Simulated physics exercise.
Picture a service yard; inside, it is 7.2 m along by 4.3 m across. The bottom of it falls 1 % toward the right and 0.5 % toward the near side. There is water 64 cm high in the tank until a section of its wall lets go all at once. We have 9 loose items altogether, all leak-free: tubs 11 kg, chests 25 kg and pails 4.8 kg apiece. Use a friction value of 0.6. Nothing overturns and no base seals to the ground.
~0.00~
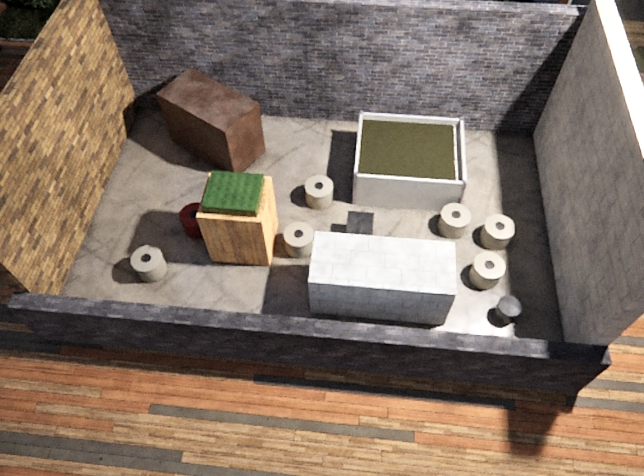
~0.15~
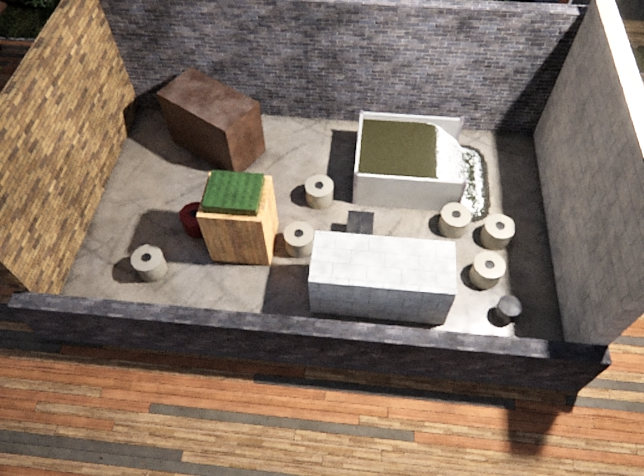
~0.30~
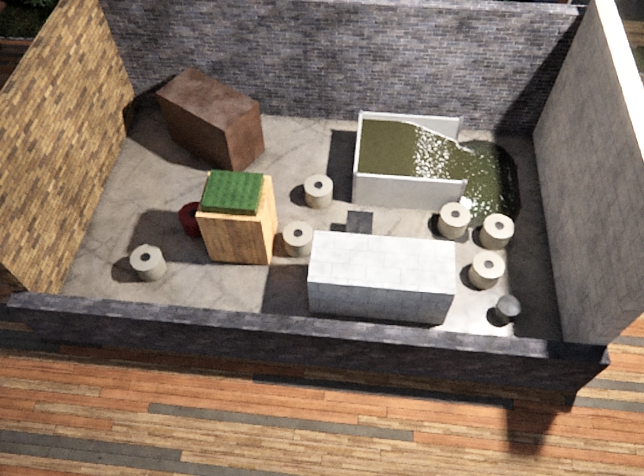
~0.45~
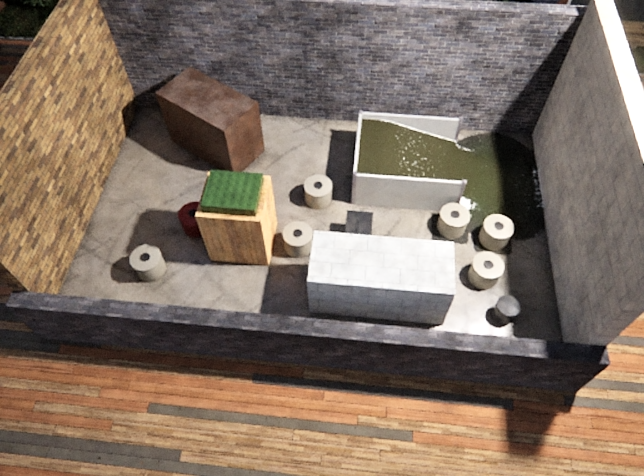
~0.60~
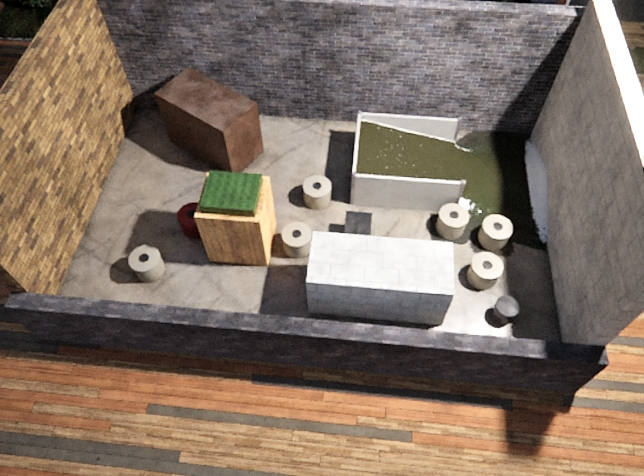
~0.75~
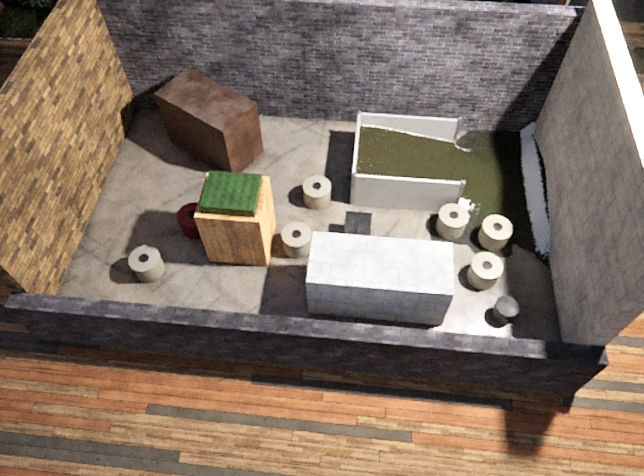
Walled yard with blocks and pale cylinders staying put as murky green water pours from a white-walled tank, spreading toward the right wall.
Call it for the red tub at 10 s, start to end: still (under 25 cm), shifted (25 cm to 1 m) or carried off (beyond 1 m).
Still.
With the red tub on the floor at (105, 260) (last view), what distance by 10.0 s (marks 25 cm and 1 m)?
It hardly budges.
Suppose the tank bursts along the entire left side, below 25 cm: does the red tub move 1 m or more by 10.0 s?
So the red tub shifts partway.
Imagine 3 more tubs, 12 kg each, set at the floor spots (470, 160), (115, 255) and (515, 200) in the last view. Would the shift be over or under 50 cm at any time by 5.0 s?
Taking them in the order given: Exceeds it, falls short and exceeds it.
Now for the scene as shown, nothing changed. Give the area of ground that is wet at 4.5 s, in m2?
19 m2.
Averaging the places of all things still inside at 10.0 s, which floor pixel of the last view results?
(293, 242).
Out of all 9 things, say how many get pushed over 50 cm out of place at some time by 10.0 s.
The number is 3.
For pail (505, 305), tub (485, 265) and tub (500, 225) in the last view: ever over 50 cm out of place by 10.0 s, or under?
The first topped the threshold, the second topped the threshold, and the third topped the threshold.
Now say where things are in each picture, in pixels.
The red tub at (194, 214), on the bottom; water covers 2.1 m2; 0 of 9 have shifted, in the first picture.
The red tub at (194, 213), on the bottom; 2.9 m2 under water; 0 of 9 have shifted, in the second picture.
The red tub at (193, 213) rests on the ground; water covers 3.9 m2; 0 of 9 have shifted, in the third picture.
The red tub at (193, 213) rests on the ground; 4.9 m2 under water; 0 of 9 have shifted, in the fourth picture.
The red tub at (192, 214) rests on the ground; water covers 5.2 m2; 0 of 9 have shifted, in the fifth picture.
The red tub at (192, 214), on the bottom; 5.3 m2 under water; 0 of 9 have shifted, in the sixth picture.
After 2.0 s the red tub is near (192, 214), 0.0 m from its start, aground; 0 afloat.
After 4.5 s the red tub is near (192, 214), 0.0 m from its start, aground; 1 afloat.
After 7.0 s the red tub is near (192, 214), 0.0 m from its start, aground; 1 afloat.
After 10.0 s the red tub is near (192, 214), 0.0 m from its start, aground; 1 afloat.
